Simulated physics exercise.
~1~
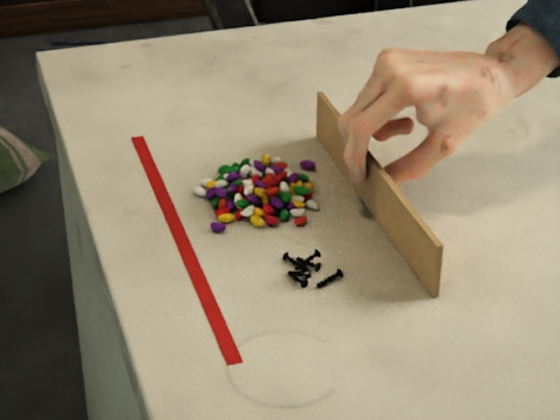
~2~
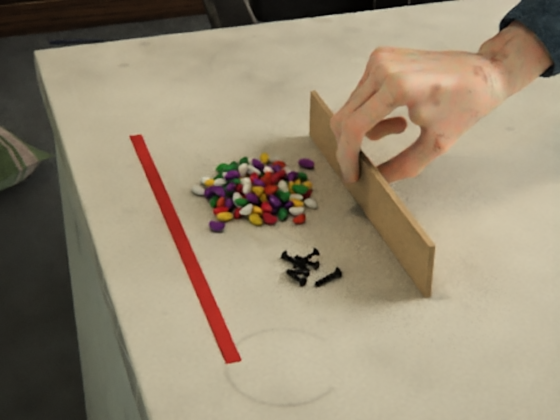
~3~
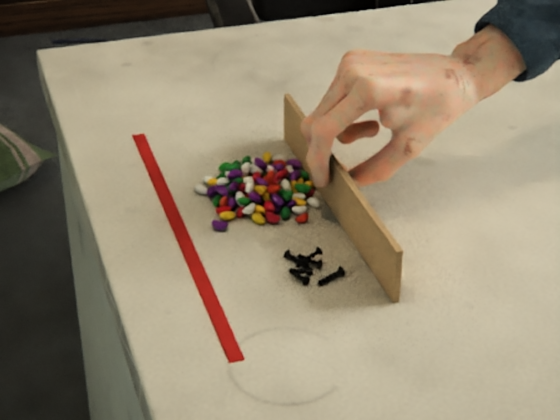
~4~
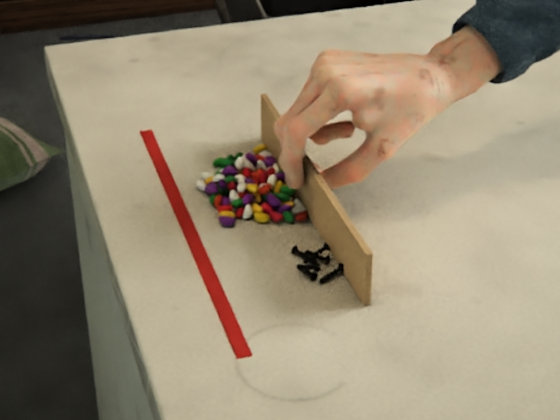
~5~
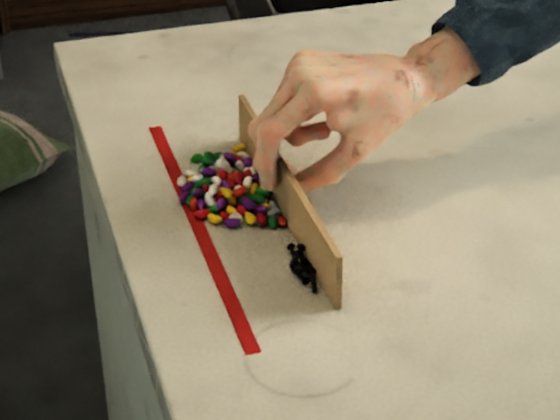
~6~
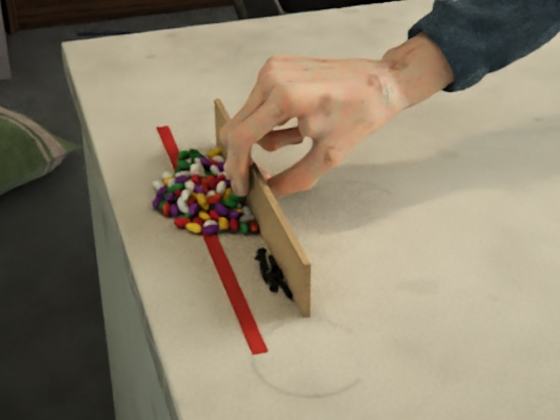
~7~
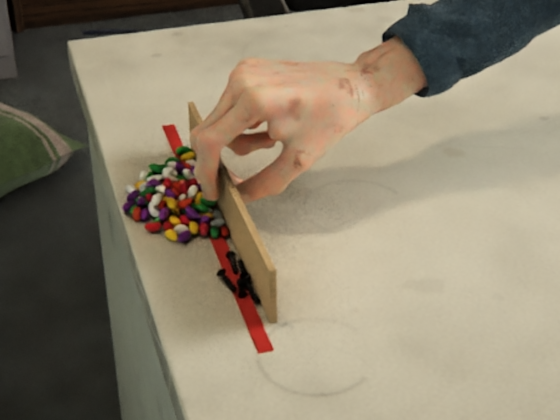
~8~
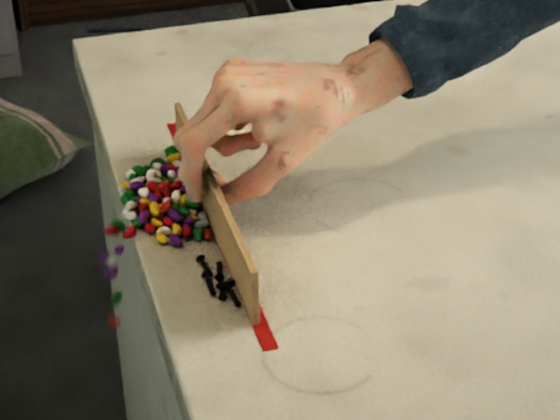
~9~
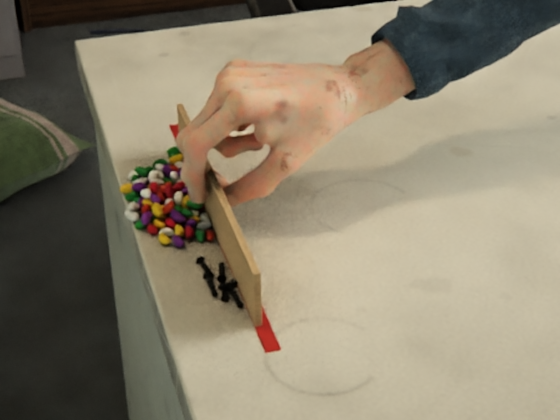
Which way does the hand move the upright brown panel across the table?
The hand moves the panel to the left, towards the red tape and the near end of the table.
